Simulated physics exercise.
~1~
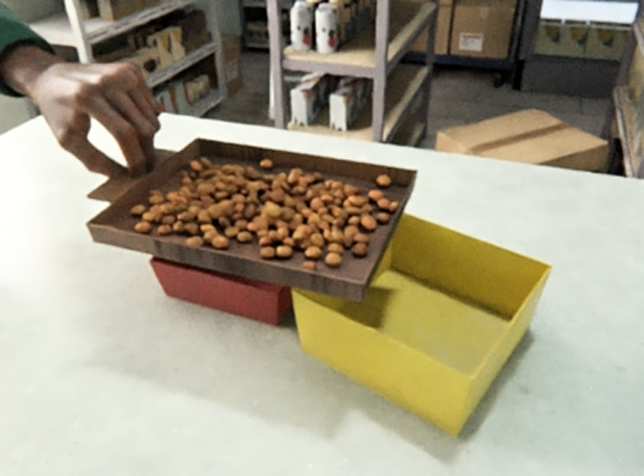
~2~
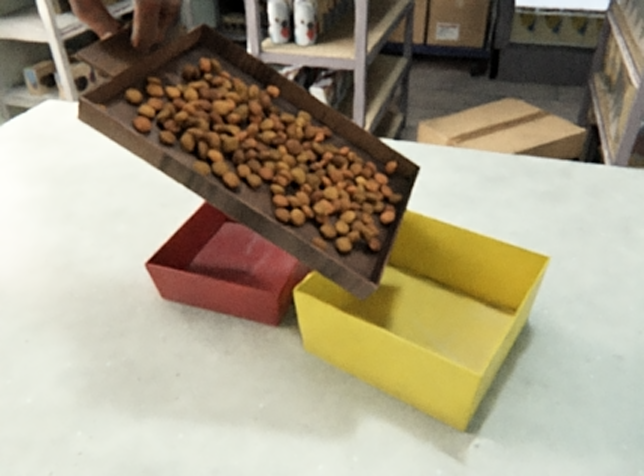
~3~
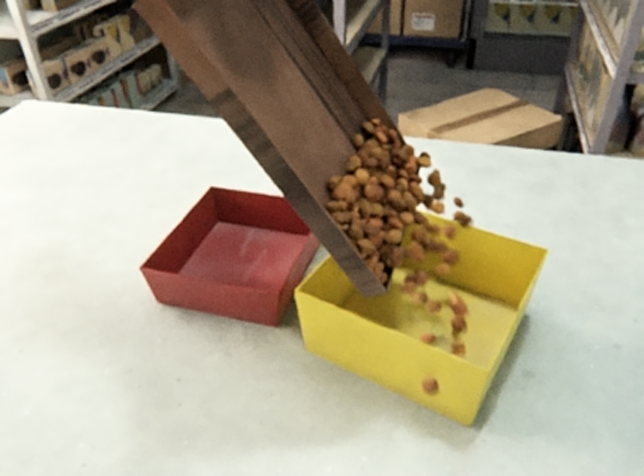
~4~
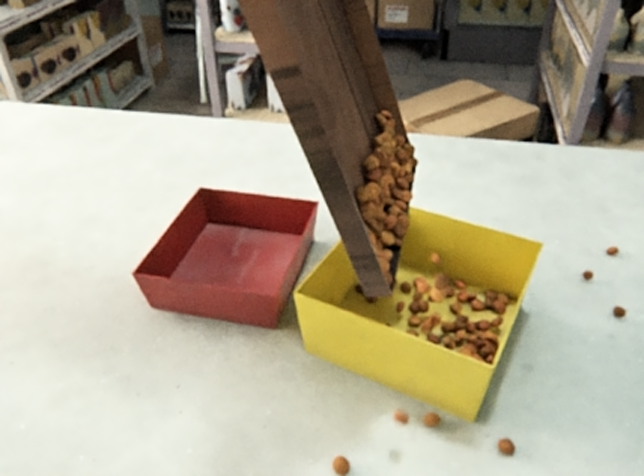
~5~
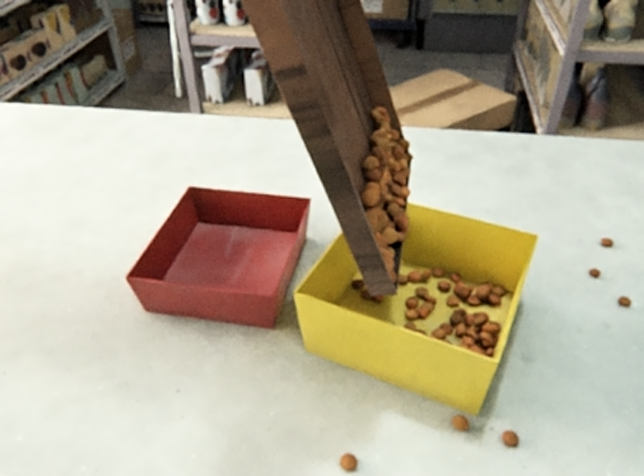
The clip opens with a hand holding a dark brown tray of cat kibble above a pale table, where a red tin and a larger yellow tin sit side by side. The hand raises its end of the tray, tipping it down to the right over the yellow tin. As it steepens, the kibble slides to the low end and tumbles into the yellow tin. The tray tilts further and then holds still, while a few pieces scatter on the table. At the end, kibble lies in the yellow tin, much remains bunched in the tray, and the red tin looks empty.
